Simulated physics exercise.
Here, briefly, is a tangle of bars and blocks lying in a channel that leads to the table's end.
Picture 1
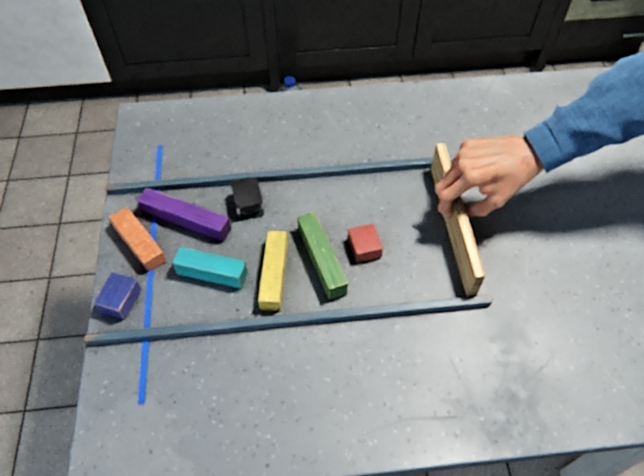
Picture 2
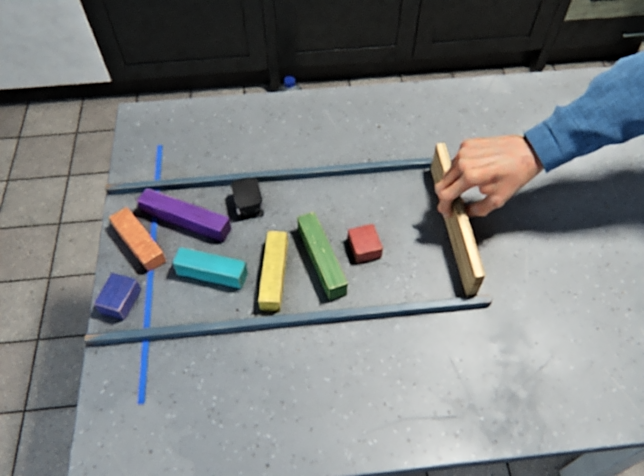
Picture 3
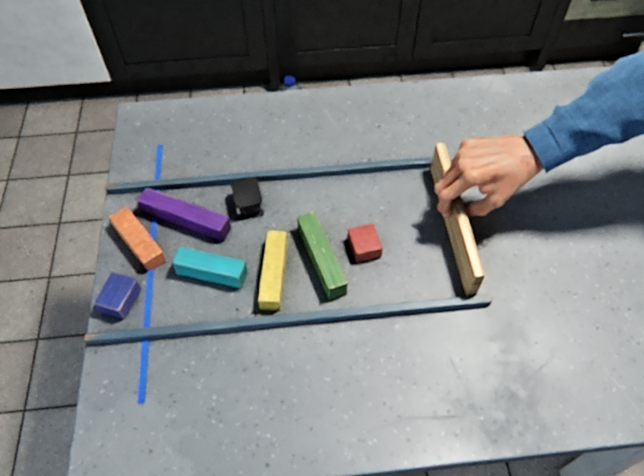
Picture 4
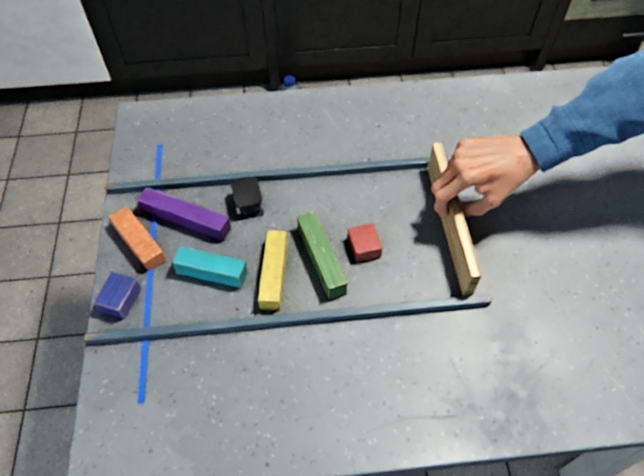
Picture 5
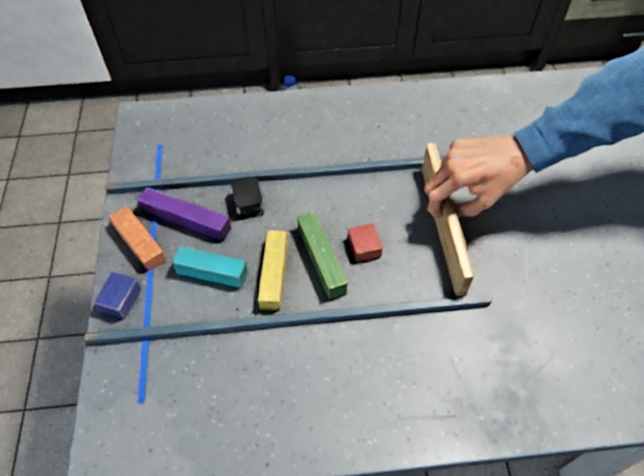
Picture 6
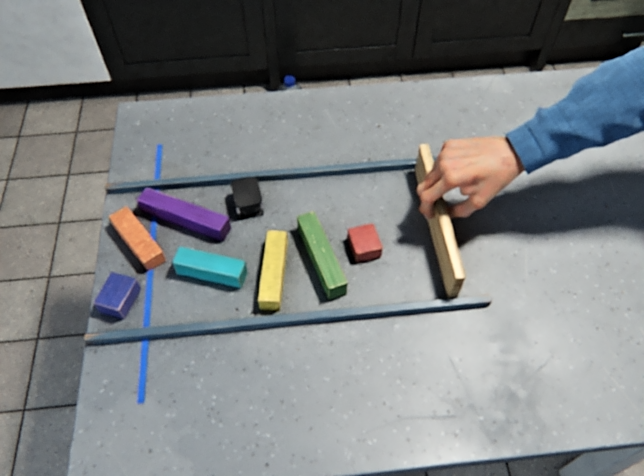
On a gray tabletop, colored blocks and bars lay still between two rails while a hand held a wooden board upright at the right, then slid it slightly left toward the red block without touching it.
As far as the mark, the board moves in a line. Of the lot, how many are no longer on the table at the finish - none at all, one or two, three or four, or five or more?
By the finish, three or four are off it.
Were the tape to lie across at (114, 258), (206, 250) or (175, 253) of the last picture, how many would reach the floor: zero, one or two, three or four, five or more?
Taking the three tapes one at a time, the answers are at least five, then none at all, then one or two.
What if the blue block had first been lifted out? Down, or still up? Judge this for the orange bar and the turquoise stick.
The orange bar would go down, and the turquoise stick would go down.
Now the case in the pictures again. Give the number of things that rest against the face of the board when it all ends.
The answer is 2.
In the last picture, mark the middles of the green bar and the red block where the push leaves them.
They come to rest around (109, 279) and (135, 262).
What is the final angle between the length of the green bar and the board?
It measures close to 10 degrees.
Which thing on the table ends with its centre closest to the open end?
It's the yellow bar.
A little later, none off yet; blue block at rest near (118, 295); orange bar at rest near (137, 238); purple stick at rest near (184, 214).
Next, none off yet; blue block at rest near (118, 295); orange bar moving near (131, 236); purple stick shifted a little near (151, 212).
When it is over, the number that fall off is three or four; down, turquoise stick, purple stick, orange bar and blue block.
